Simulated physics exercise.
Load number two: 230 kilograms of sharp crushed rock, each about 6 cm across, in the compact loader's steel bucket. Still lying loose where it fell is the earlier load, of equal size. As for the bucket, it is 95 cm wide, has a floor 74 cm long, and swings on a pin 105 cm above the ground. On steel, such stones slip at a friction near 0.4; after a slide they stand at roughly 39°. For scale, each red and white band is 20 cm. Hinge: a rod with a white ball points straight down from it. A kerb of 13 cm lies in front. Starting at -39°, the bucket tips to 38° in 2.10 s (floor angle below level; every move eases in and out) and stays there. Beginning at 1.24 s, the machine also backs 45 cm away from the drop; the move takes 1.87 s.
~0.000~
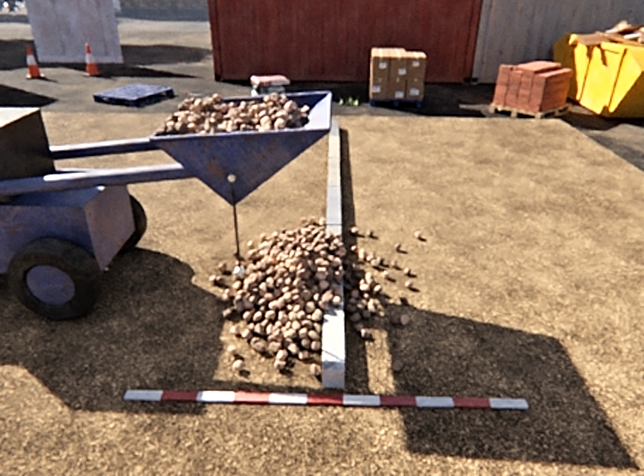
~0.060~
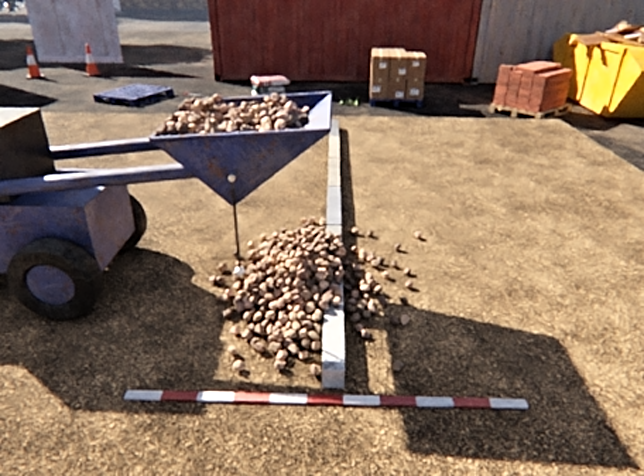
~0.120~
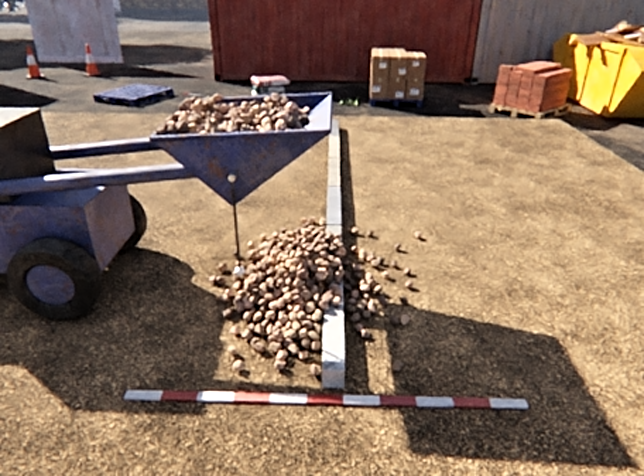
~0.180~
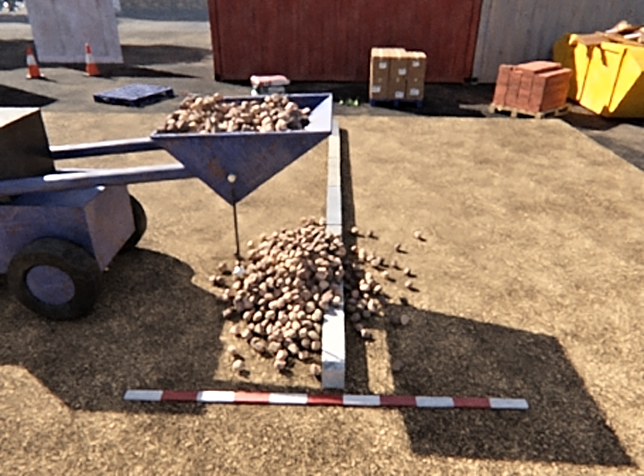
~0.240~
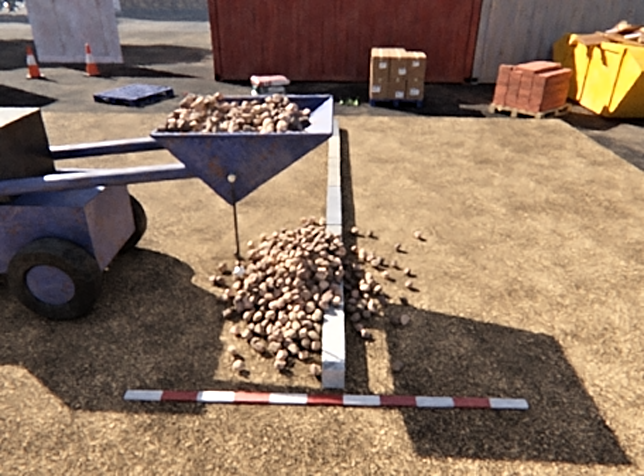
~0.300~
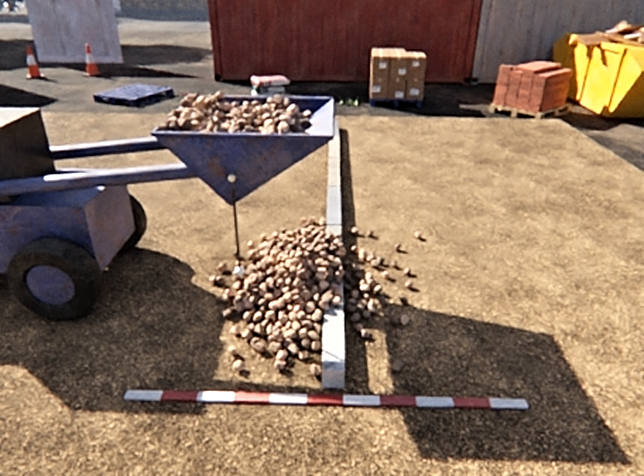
A blue loader's raised bucket, heaped with brown stones, tilted very slightly and its load barely shifted, while a loose pile of similar stones lay still beneath it, spread across a pale kerb.
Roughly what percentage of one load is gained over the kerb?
Roughly 43 per cent.
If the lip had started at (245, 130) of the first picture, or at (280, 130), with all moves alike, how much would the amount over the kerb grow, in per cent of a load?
Case one about 0 %, case two about 5 %.
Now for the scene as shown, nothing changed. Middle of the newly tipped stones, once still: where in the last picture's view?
(326, 272).
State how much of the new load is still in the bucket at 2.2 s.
Still inside: Some 15 %.
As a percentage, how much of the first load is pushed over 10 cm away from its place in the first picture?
Roughly 5 % of them.
After 1.6 s the floor is at 26°; in per cent of one load, 96 in the bucket, 96 on this side of the kerb, 7 over the kerb; the foremost stones are at (404, 277).
After 2.2 s the floor is at 38°; in per cent of one load, 16 in the bucket, 148 on this side of the kerb, 36 over the kerb; the foremost stones are at (415, 275).
After 3.6 s the floor is at 38°; in per cent of one load, 0 in the bucket, 150 on this side of the kerb, 50 over the kerb; the foremost stones are at (438, 283).
After 6.0 s the floor is at 38°; in per cent of one load, 0 in the bucket, 150 on this side of the kerb, 50 over the kerb; the foremost stones are at (438, 283). Net gain over the kerb, 43.
